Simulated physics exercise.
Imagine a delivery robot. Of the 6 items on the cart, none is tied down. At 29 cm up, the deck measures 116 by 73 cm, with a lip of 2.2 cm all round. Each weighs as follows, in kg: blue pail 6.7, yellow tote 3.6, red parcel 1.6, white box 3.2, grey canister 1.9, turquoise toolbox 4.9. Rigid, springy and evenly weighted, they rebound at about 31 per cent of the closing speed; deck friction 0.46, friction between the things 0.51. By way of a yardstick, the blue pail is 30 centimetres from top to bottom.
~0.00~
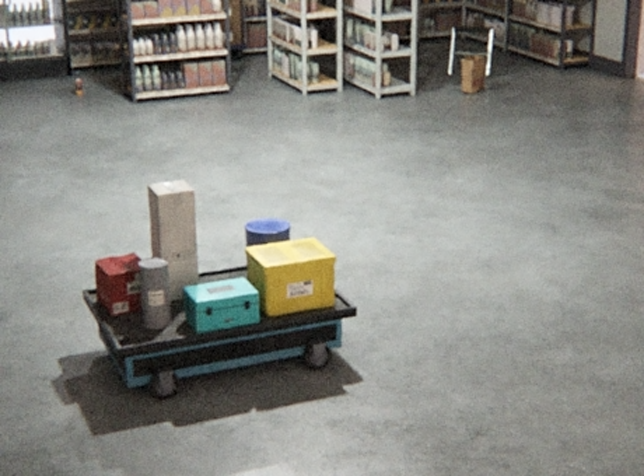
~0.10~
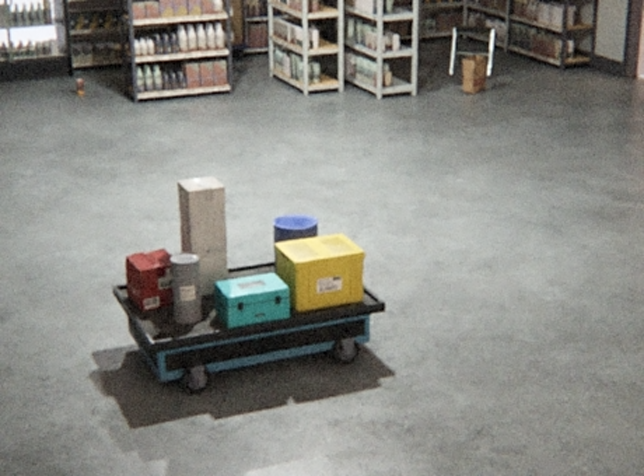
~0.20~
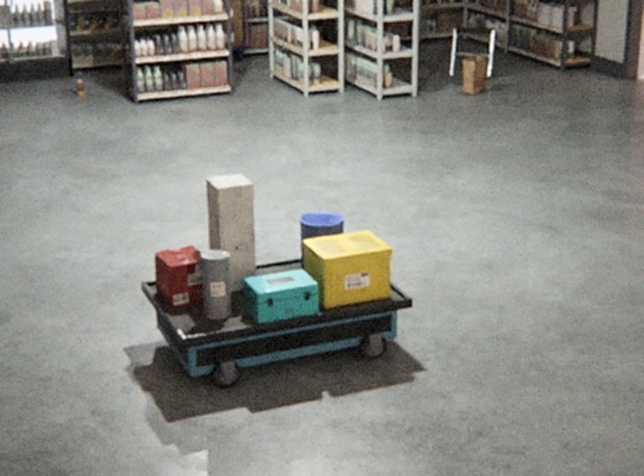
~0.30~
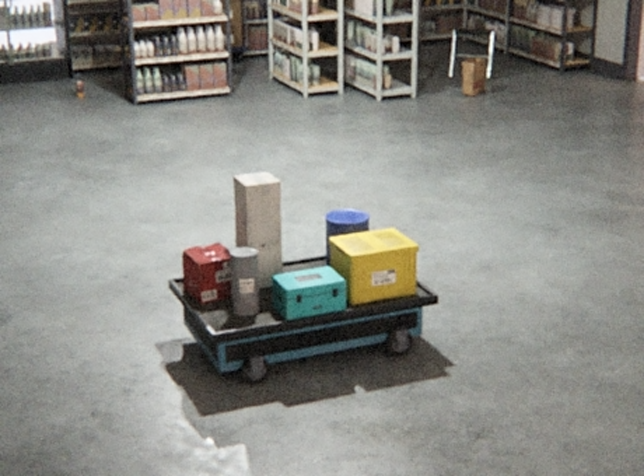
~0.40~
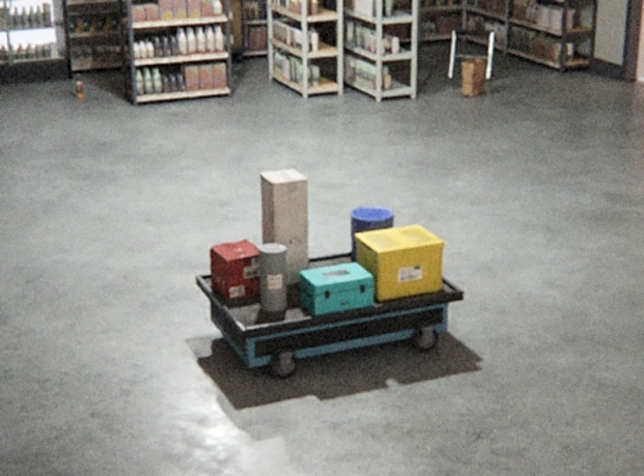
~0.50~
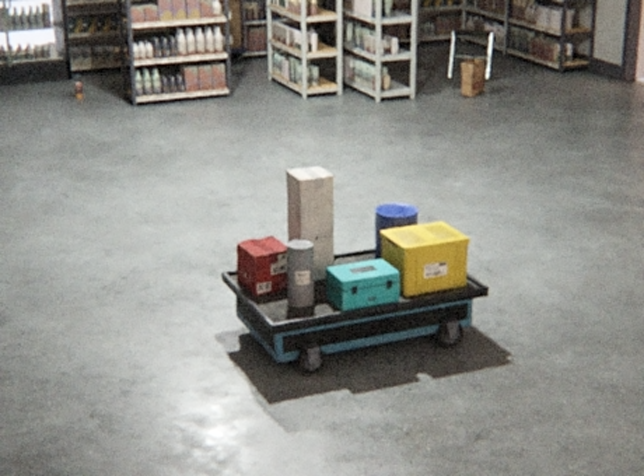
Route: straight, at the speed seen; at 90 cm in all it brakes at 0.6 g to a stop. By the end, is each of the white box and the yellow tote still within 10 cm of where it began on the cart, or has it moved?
In the end, the white box moved, the yellow tote stayed within range.
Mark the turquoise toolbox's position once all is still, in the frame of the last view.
It ends up at about (433, 274).
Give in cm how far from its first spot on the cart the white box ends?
26 cm.
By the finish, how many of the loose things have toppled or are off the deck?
In total, 2.
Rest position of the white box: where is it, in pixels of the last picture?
End position: Roughly (411, 214).
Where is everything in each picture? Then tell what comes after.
In the first frame, 0 cm covered; white box (174, 241); yellow tote (291, 277).
In the second frame, 15 cm covered; grey canister (187, 288); turquoise toolbox (252, 301).
In the third frame, 30 cm covered; red parcel (183, 276).
In the fourth frame, 45 cm covered; grey canister (245, 281); turquoise toolbox (309, 294).
In the fifth frame, 60 cm covered; red parcel (238, 269).
In the sixth frame, 75 cm covered; white box (310, 224); yellow tote (424, 259).
After 0.80 s, 108 cm covered; white box leaning 8° near (374, 213); yellow tote slid 3 cm near (484, 249); grey canister leaning 8°.
After 1.00 s, 109 cm covered, stopped; white box leaning 31° near (395, 211); yellow tote slid 5 cm near (489, 248); grey canister leaning 33°.
After 1.60 s, 109 cm covered, stopped; white box leaning 50° near (411, 214); yellow tote slid 5 cm near (489, 248); grey canister leaning 66°.
At rest (2.4 s), tipped over on the cart, white box and grey canister; the other 4 in place, give or take 10 cm. Seen from the same camera at the end, white box near (411, 214), yellow tote near (489, 248).
